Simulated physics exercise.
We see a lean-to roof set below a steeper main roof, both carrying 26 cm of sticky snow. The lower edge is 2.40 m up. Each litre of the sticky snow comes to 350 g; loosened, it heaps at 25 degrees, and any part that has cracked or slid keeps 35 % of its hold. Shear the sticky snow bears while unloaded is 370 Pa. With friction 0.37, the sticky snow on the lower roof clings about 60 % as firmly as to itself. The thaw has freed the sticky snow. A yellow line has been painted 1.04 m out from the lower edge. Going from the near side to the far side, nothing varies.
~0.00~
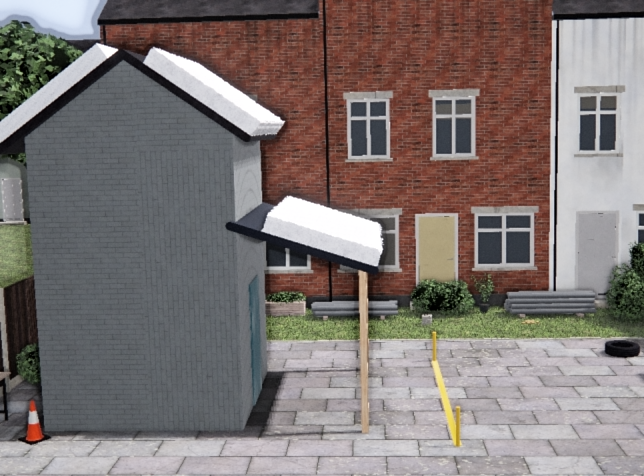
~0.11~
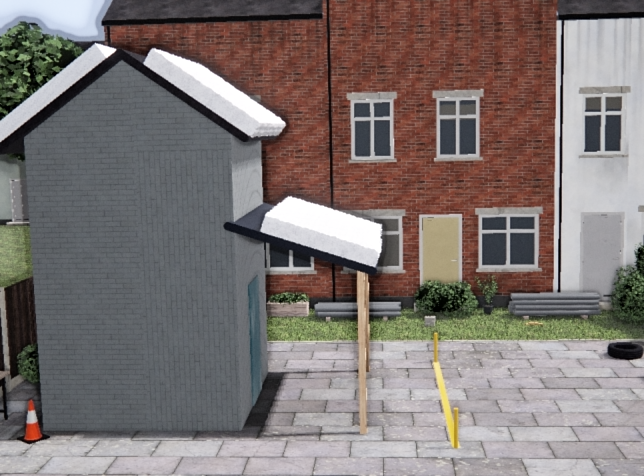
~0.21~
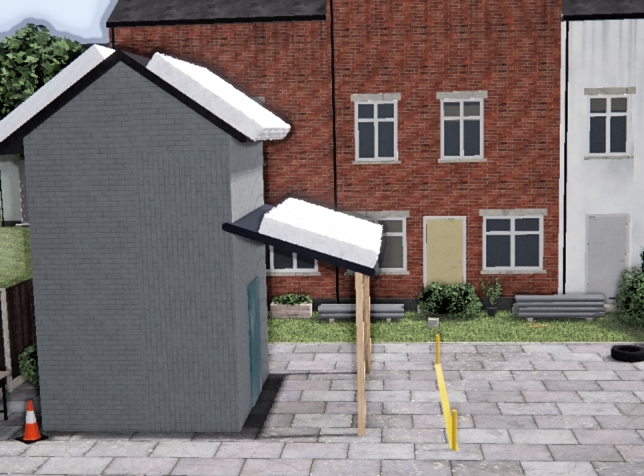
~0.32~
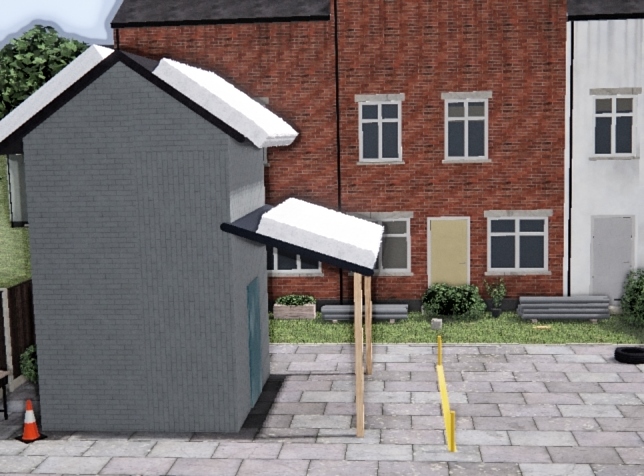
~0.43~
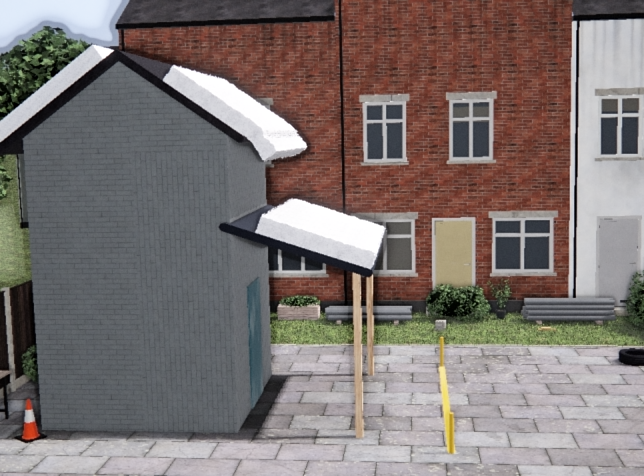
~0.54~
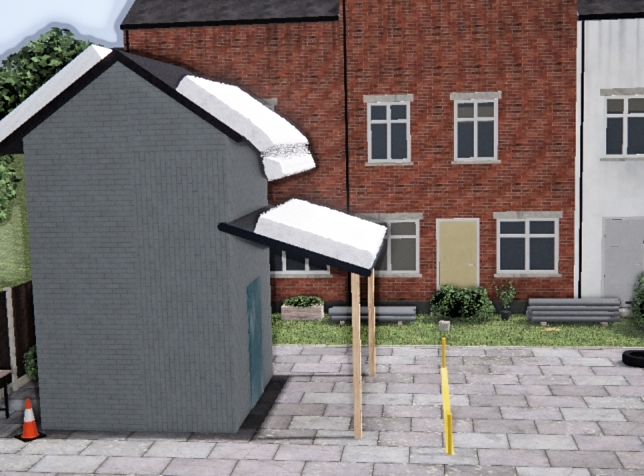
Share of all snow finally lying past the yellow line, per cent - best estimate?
About 51 percent.
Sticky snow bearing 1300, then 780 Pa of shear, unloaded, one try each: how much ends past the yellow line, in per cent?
Roughly 20 % followed by roughly 45 %.
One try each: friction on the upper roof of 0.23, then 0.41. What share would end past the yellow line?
First some 50 %, after that some 40 %.
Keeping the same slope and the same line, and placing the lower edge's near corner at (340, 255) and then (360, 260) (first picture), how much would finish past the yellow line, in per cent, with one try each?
In turn about 45 %, 50 %.
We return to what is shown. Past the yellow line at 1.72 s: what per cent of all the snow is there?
45 percent.
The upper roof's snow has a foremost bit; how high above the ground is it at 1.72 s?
0.0 m, more or less.
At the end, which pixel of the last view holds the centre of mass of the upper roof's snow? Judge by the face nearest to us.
Somewhere near (492, 384).
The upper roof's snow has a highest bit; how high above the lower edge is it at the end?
Roughly 0.7 m.
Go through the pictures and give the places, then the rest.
The first picture shows foremost bit of the sticky snow at (252, 134).
The second picture shows foremost bit of the sticky snow at (252, 135), its middle shifted 2.8 cm, 2 % of it past the upper edge, in one piece.
The third picture shows foremost bit of the sticky snow at (254, 120), its middle shifted 11 cm, 6 % of it past the upper edge, in one piece.
The fourth picture shows foremost bit of the sticky snow at (261, 133), its middle shifted 24 cm, 14 % of it past the upper edge, in one piece.
The fifth picture shows foremost bit of the sticky snow at (270, 143), its middle shifted 43 cm, 25 % of it past the upper edge, cracking.
The sixth picture shows foremost bit of the sticky snow at (280, 167), its middle shifted 68 cm, 39 % of it past the upper edge, cracking.
After 1.08 s, none is below the lower edge and 0 % is past the line.
After 1.72 s, 57 % is below the lower edge and 46 % is past the line.
After 2.36 s, 60 % is below the lower edge and 51 % is past the line.
After 3.00 s, 60 % is below the lower edge and 51 % is past the line.
After 3.10 s, 60 % is below the lower edge and 51 % is past the line.
